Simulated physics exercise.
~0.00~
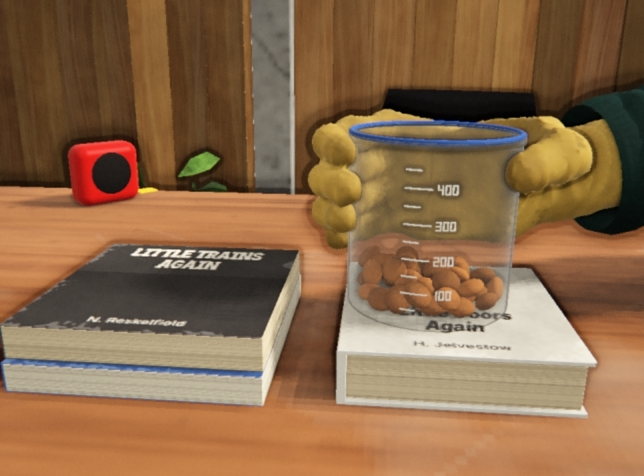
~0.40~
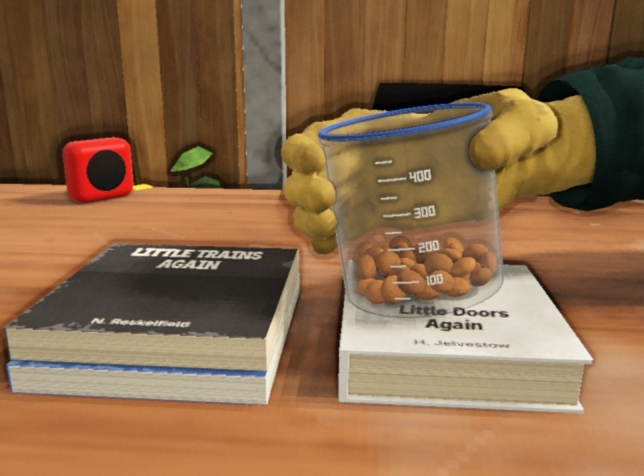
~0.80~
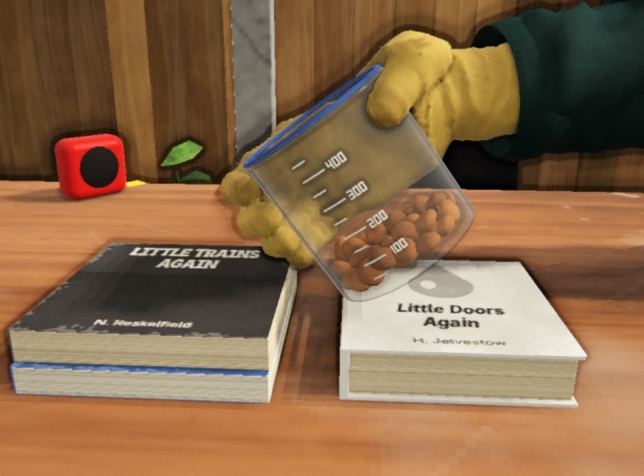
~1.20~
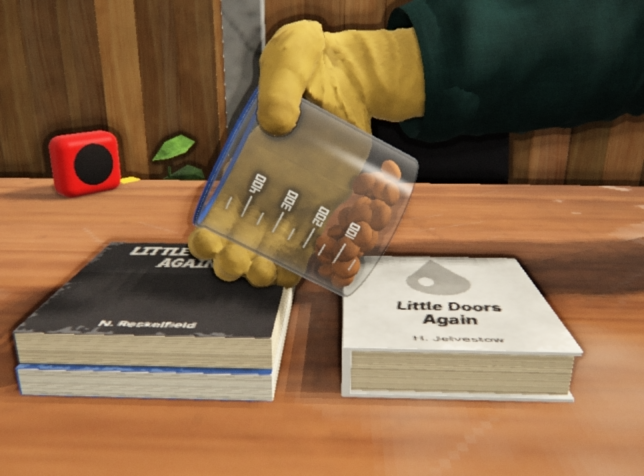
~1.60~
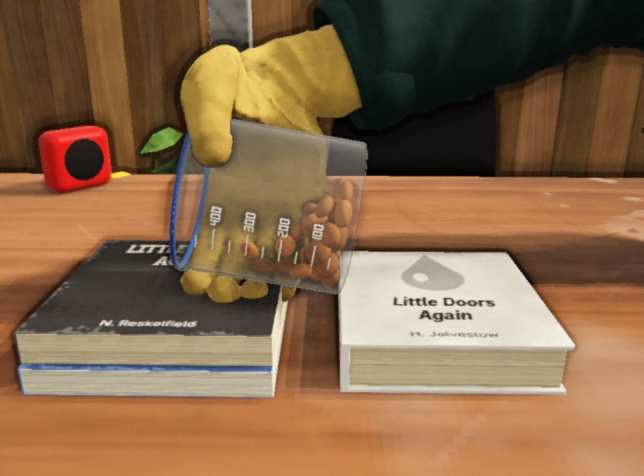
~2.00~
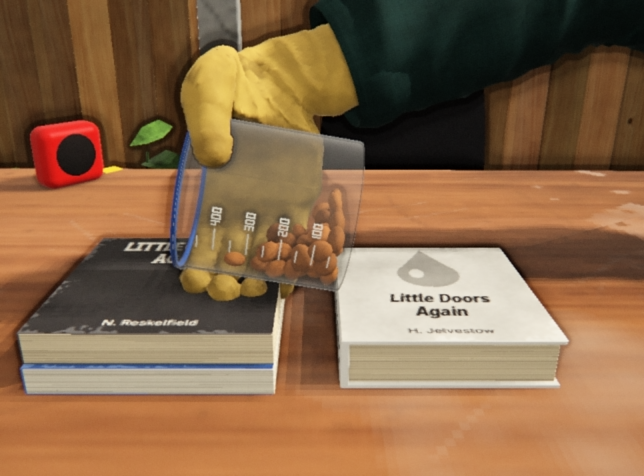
A clear open beaker with a blue rim, partly filled with small brown nuts, is lifted by a yellow-gloved hand from above a white book on a wooden table. The hand carries it left and tips it toward a stack topped by a dark book, and the nuts slide along the lower wall. The beaker swings further over until it is nearly on its side. It comes to rest against the dark book, its mouth pointing left, with the hand still around it. A few nuts spread along its side, but all of them stay inside.
